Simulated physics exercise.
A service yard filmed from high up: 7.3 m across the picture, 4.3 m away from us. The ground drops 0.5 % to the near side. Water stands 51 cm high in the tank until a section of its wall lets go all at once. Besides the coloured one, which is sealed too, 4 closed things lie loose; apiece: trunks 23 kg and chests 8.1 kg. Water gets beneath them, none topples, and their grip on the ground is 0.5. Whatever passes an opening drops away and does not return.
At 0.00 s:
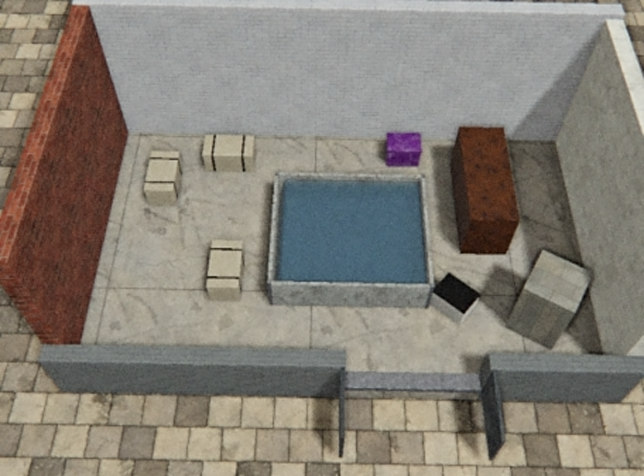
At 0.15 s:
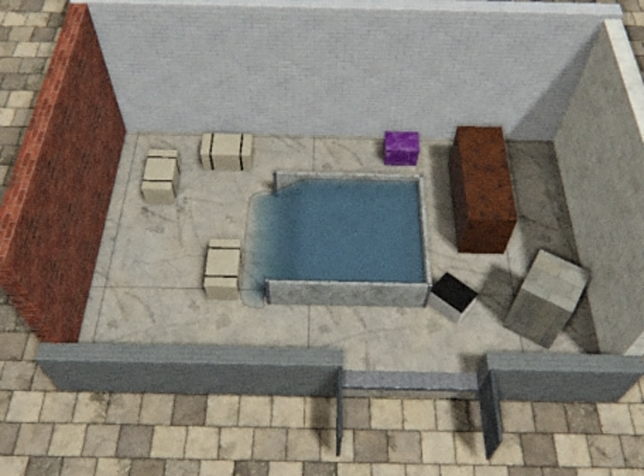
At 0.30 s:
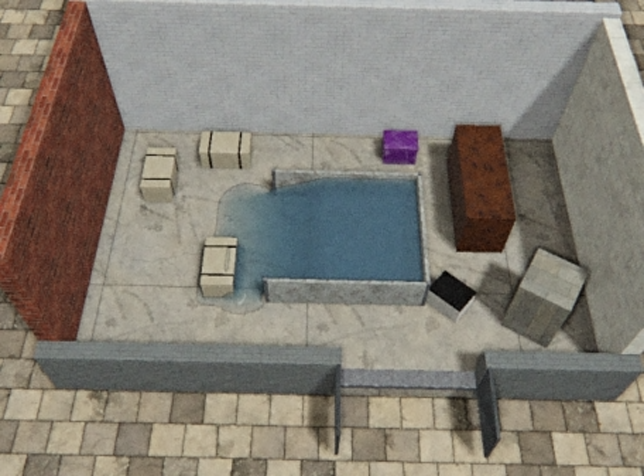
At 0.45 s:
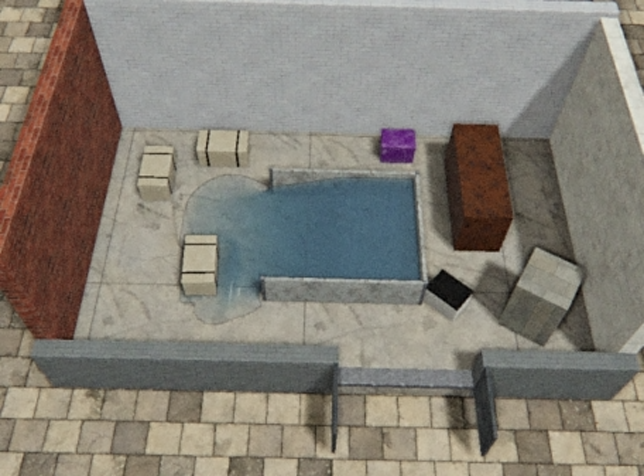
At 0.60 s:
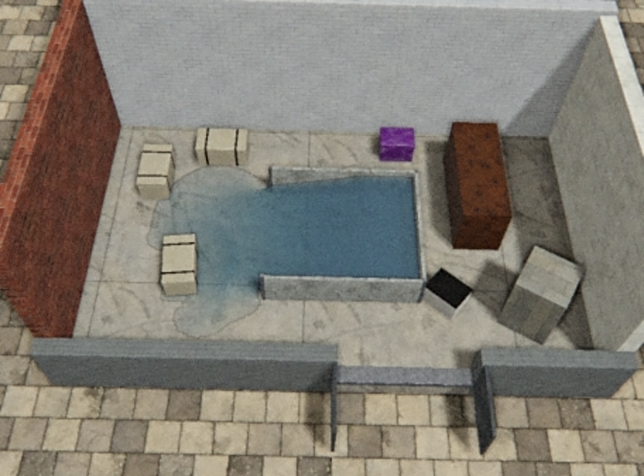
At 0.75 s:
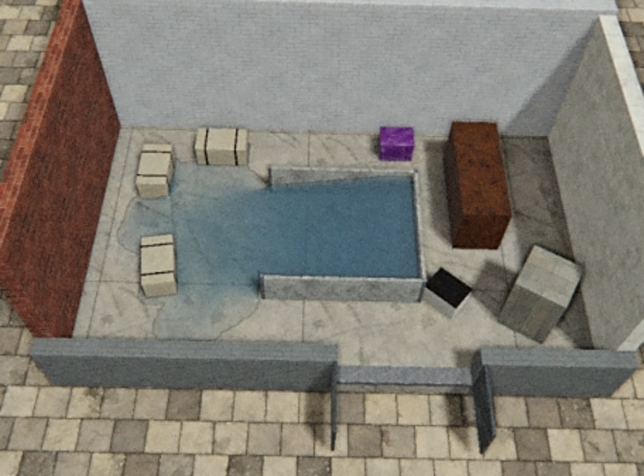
Water pours leftward from a raised basin in a walled yard seen from high up, its left side open after starting closed. Around it are three pale, dark-banded boxes to the left, a purple chest behind, and a rust-brown block, a grey block and a small black-topped box to the right. The water fans across the pale floor, then the nearest banded box slides left, while the view drifts very slightly.
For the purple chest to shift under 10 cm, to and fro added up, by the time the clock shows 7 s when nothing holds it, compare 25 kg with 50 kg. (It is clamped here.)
I expect that only the larger load is enough.
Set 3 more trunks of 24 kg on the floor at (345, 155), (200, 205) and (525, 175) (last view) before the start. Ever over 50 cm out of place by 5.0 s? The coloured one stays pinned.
In turn: Less, more, less.
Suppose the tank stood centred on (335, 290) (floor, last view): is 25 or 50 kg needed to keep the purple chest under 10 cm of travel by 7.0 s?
Then only the higher weight holds it.
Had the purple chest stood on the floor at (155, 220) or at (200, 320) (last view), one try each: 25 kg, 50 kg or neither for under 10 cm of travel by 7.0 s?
In turn: Neither is enough; neither holds.
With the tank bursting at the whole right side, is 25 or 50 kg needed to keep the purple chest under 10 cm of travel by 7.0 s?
In that case only the larger load is enough.
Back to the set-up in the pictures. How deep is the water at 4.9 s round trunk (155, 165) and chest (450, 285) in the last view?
About 8 and 2 cm.
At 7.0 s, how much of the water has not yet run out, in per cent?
Some 98 per cent remains.
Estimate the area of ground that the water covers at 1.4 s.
Roughly 13 m2.
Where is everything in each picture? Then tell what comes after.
The purple chest at (404, 142), on the bottom; 4.0 m2 under water; 0 of 5 have shifted, in the first frame.
The purple chest at (402, 141), on the bottom; water covers 4.9 m2; 0 of 5 have shifted, in the second frame.
The purple chest at (401, 139) rests on the ground; water covers 5.9 m2; 0 of 5 have shifted, in the third frame.
The purple chest at (399, 138) rests on the ground; water covers 6.9 m2; 1 of 5 have shifted, in the fourth frame.
The purple chest at (398, 137) rests on the ground; water covers 8.2 m2; 1 of 5 have shifted, in the fifth frame.
The purple chest at (397, 136), on the bottom; 9.3 m2 under water; 1 of 5 have shifted, in the sixth frame.
After 1.4 s the purple chest would be 0 cm from its start with 25 kg and 0 cm from its start with 50 kg; 0 cm of water round it then.
After 3.1 s the purple chest would be 0 cm from its start with 25 kg and 0 cm from its start with 50 kg; 0 cm of water round it then.
After 4.9 s the purple chest would be 0 cm from its start with 25 kg and 0 cm from its start with 50 kg; 5 cm of water round it then.
After 7.0 s the purple chest would be 29 cm from its start with 25 kg and 1 cm from its start with 50 kg; 10 cm of water round it then.
